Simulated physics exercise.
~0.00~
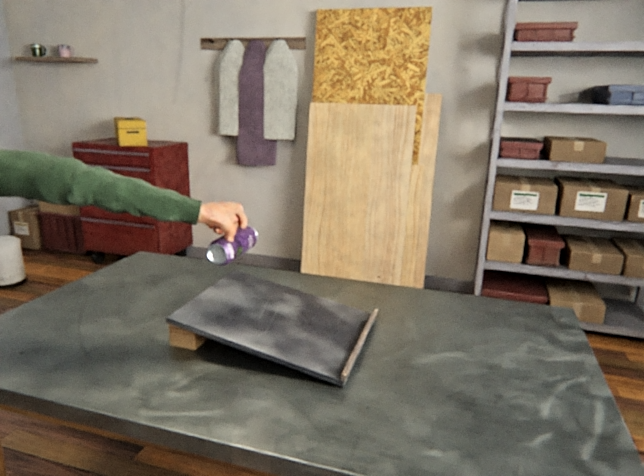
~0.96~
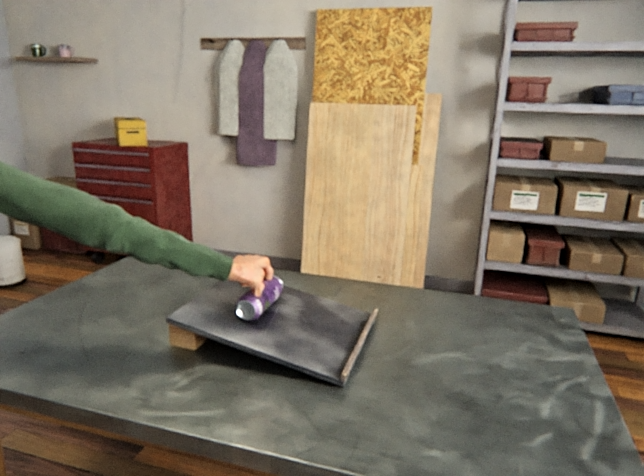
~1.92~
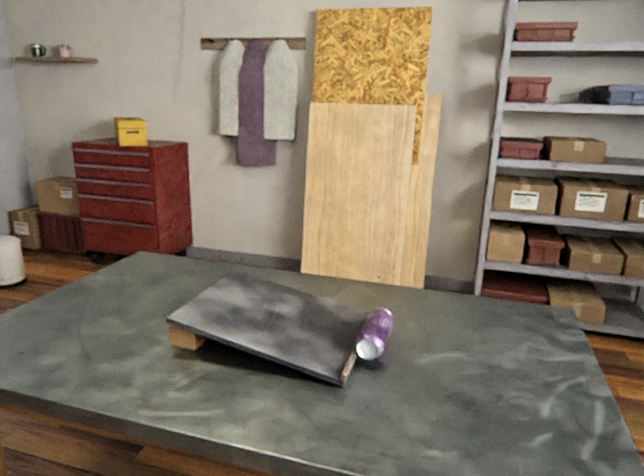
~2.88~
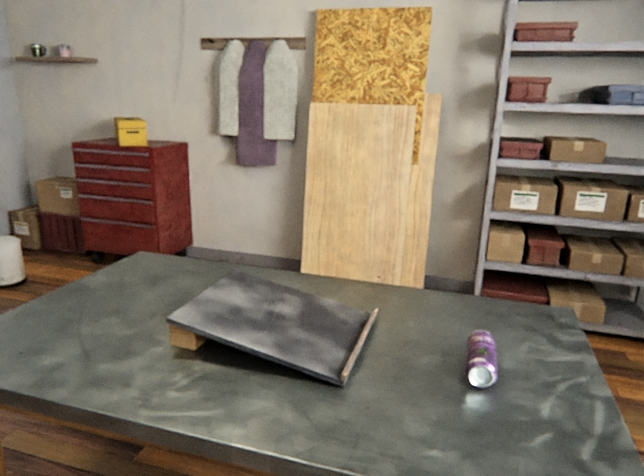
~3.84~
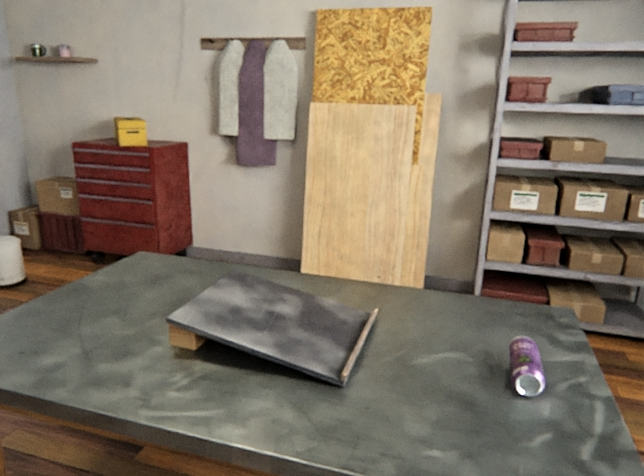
A purple can, held on its side by a hand in a green sleeve, is lowered from the left toward a dark board propped on a small wooden block, its low end to the right. The hand sets the can near the raised end and lets go, drawing back out of view. The can runs down the slope to the right and passes the strip at the board's lower edge. It carries on across the dark tabletop, turning as it travels. It ends lying on its side toward the right of the table, while the board stays in place.
